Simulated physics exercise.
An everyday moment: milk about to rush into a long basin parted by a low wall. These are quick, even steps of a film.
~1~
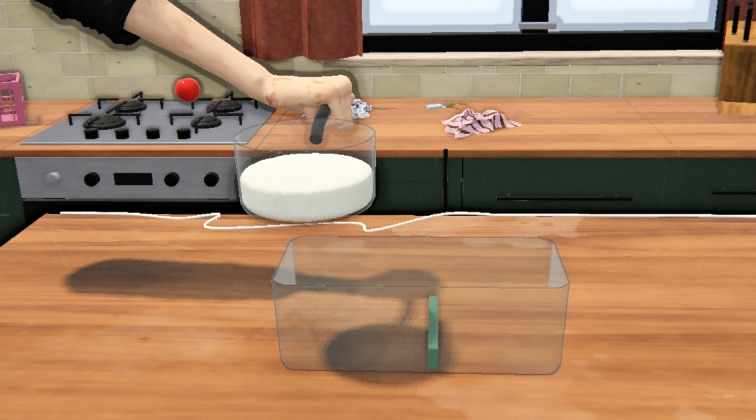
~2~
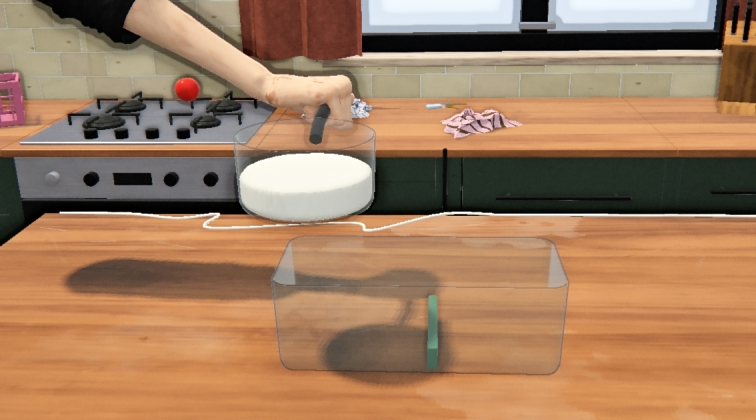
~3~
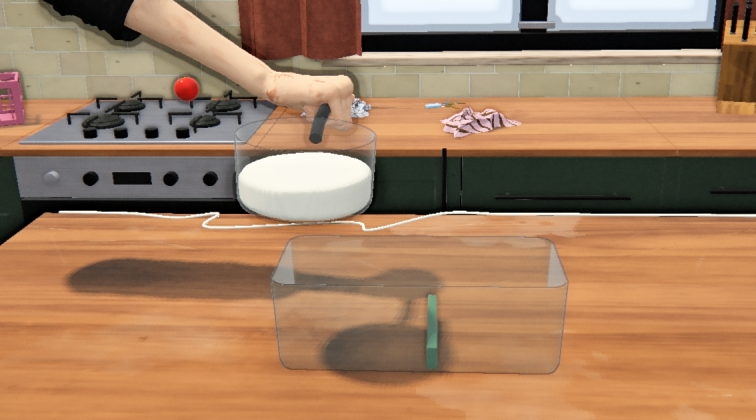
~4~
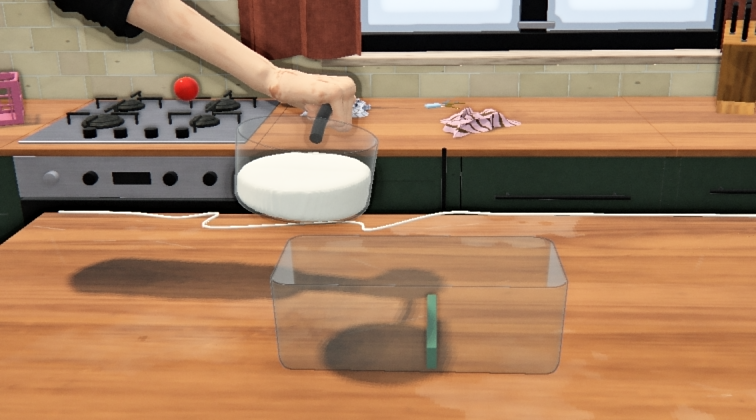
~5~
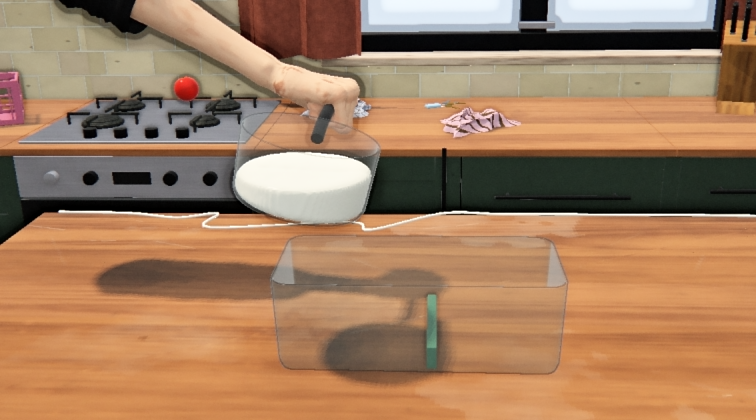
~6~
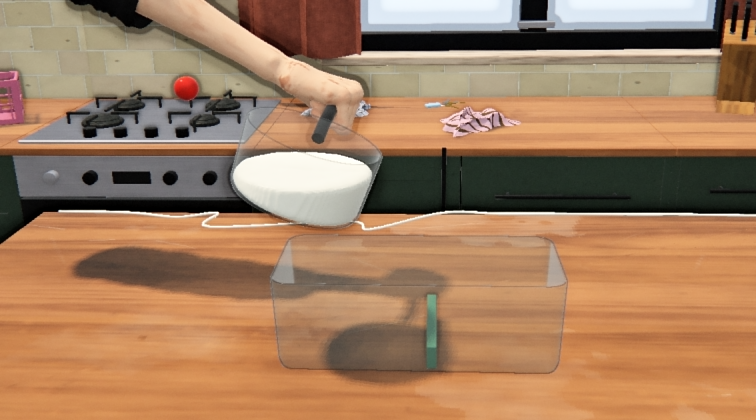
A round clear container of white milk, gripped by a hand reaching in from the upper left, hangs upright and then tilts gradually to the right, the milk's surface staying nearly level. Below it, on a wooden counter, sits a long clear basin with a low green wall inside. The steady view faces a kitchen with a stove, a red tomato-like object, a striped cloth and dark green cabinets.
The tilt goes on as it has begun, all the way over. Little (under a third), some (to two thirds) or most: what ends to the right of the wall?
In the end under a third is right of the wall.
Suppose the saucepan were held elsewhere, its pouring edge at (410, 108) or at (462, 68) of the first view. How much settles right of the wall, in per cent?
In turn 50 and 80 in a hundred.
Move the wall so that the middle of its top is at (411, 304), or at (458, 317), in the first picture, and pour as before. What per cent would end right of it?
Near 30 % and 10 %.
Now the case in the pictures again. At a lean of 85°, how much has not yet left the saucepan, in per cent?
Roughly 50 in a hundred.
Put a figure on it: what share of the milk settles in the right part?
Roughly 20 in a hundred.
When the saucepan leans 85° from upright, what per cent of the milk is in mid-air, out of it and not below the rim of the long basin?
About 30 per cent.
A moment on, the saucepan is tipped on its side and 49 per cent is still to pour, 19 is left of the wall and 1 right of it.
Next, the saucepan is tipped right over and 6 per cent is still to pour, 75 is left of the wall and 11 right of it.
Then the saucepan is tipped right over and 0 per cent is still to pour, 81 is left of the wall and 17 right of it.
Later the saucepan is tipped right over and 0 per cent is still to pour, 80 is left of the wall and 18 right of it.
In the end 80 per cent lies left of the wall, 18 right of it and 2 outside.
